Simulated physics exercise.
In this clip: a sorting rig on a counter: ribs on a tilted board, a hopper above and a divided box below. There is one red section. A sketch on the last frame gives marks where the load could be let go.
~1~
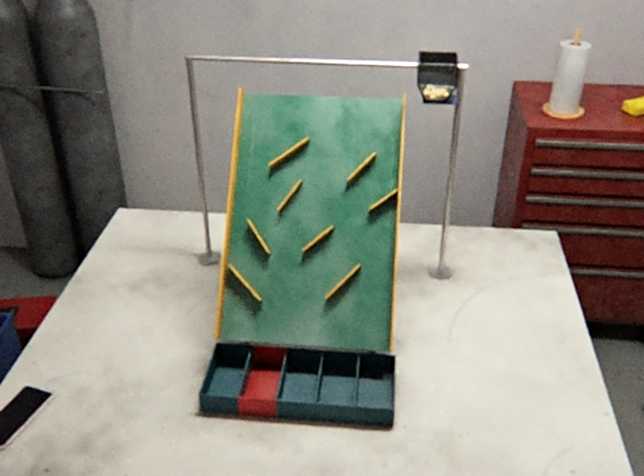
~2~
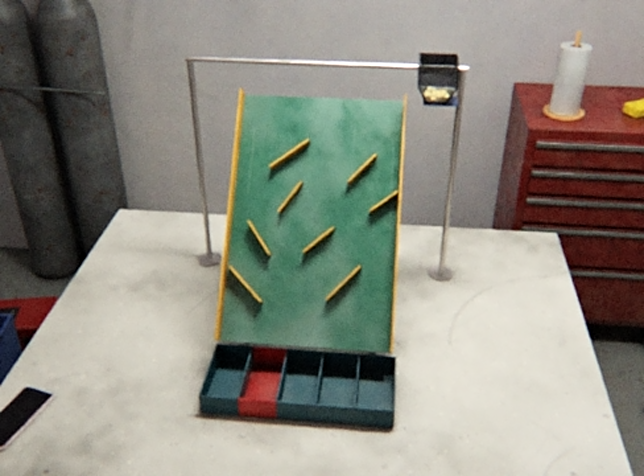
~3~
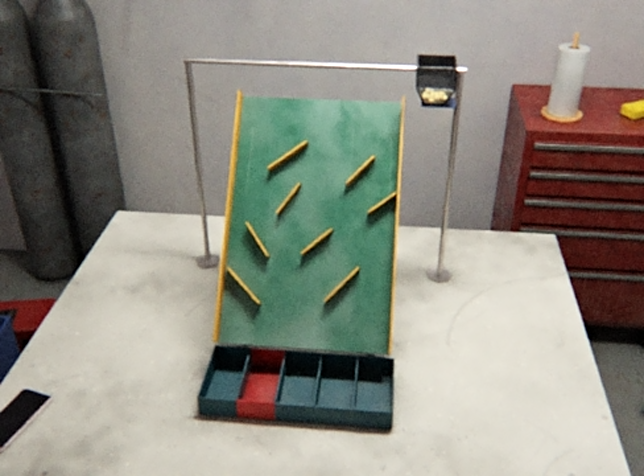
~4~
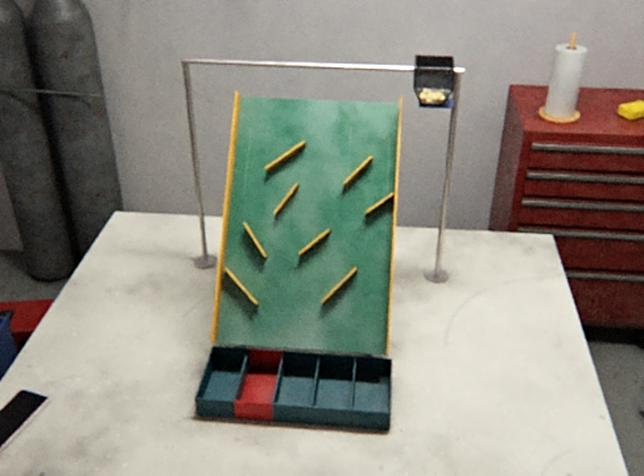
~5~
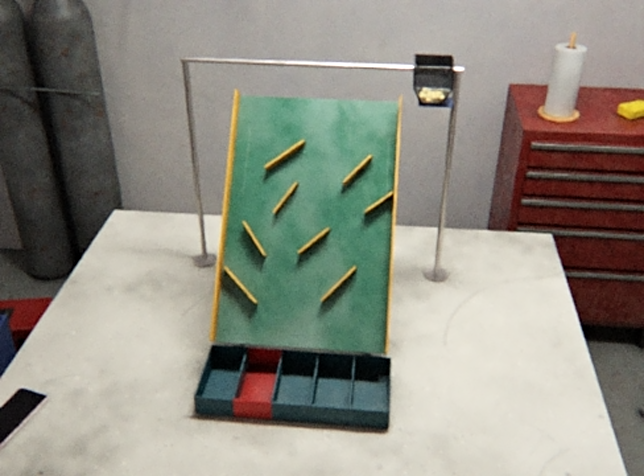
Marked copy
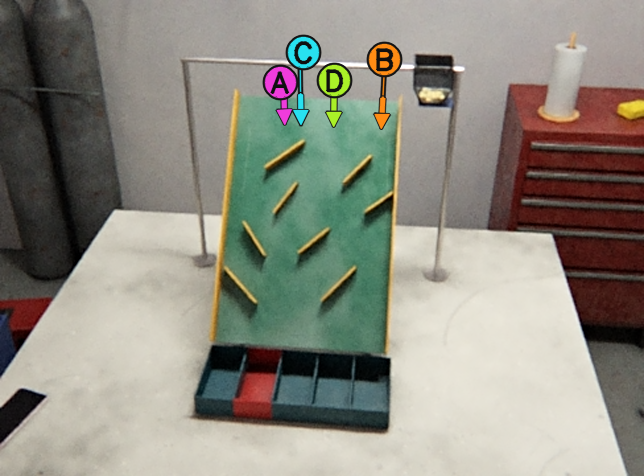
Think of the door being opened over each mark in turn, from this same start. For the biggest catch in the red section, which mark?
D beats the others.
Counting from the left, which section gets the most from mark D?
It is the second one.
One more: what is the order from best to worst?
Best to worst: D, B, C, A.
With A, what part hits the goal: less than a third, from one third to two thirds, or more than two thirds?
It is less than a third.
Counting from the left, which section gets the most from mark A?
The third from the left.
On the marked copy, mark A meets the board at (284, 119); mark B meets the board at (381, 123); mark C meets the board at (300, 119); mark D meets the board at (333, 121).
For mark A, about a tenth in the red section, almost all in other sections, just a few held on the board.
For mark B, roughly half in the red section, roughly half in other sections.
For mark C, roughly a quarter in the red section, roughly two thirds in other sections, about a tenth held on the board.
For mark D, the larger part in the red section, roughly a quarter in other sections.
